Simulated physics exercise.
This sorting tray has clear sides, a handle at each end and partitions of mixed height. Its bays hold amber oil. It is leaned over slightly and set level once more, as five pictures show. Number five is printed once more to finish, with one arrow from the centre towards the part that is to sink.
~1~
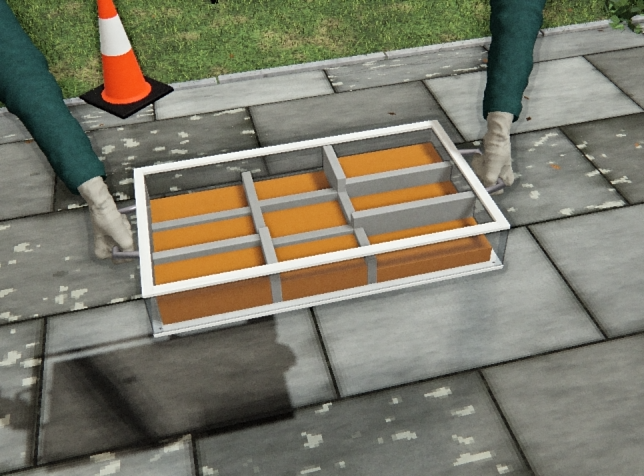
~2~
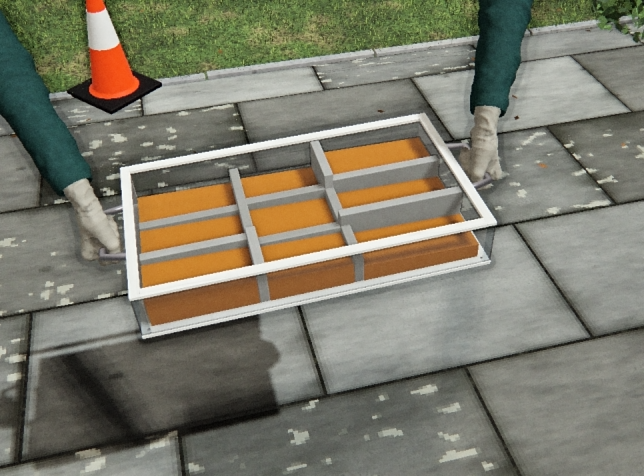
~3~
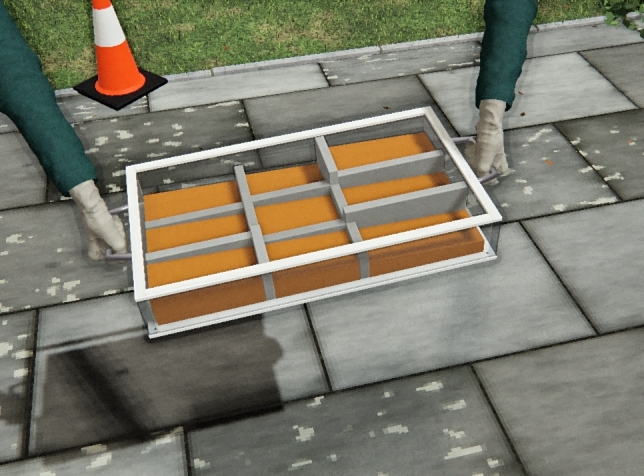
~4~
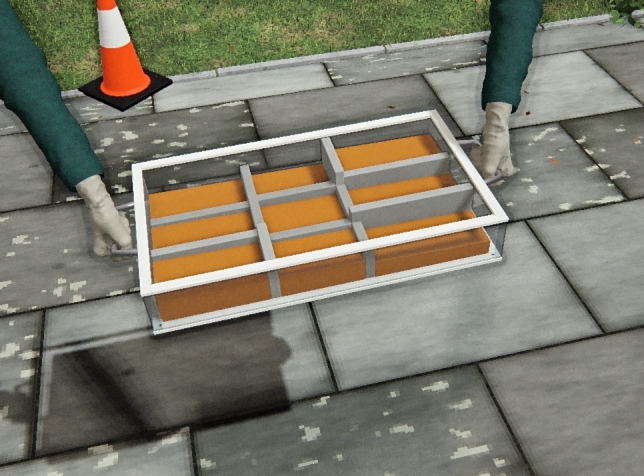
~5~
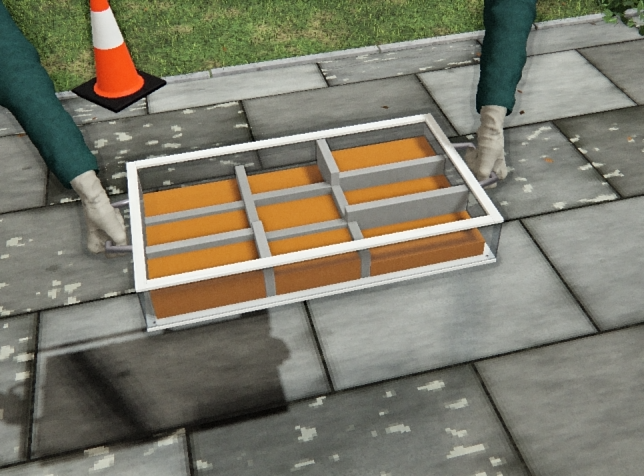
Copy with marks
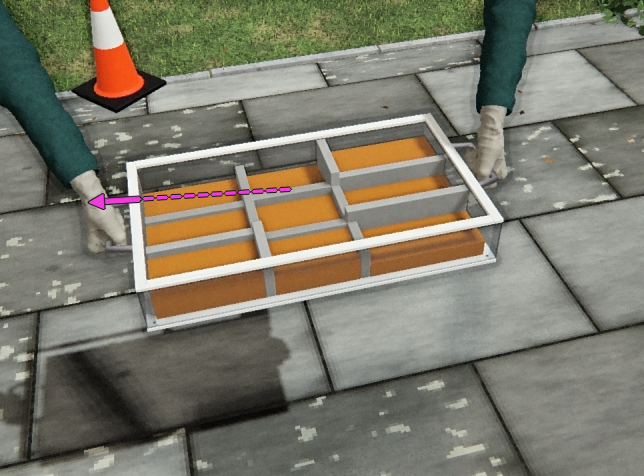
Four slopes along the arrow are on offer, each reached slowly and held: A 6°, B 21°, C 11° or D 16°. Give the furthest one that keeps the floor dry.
I would pick slope D.
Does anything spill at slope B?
Yes, that goes wrong.
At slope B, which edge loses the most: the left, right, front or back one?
Over the left one.
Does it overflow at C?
No, not at all.
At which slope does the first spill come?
The answer is B.
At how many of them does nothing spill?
Three.
The arrow ends at (94, 202).
With A, nothing spills; the back right bay holds the most.
With B, about 7 % goes over the rim.
With C, nothing spills; the back right bay holds the most.
With D, nothing spills; the back right bay holds the most.
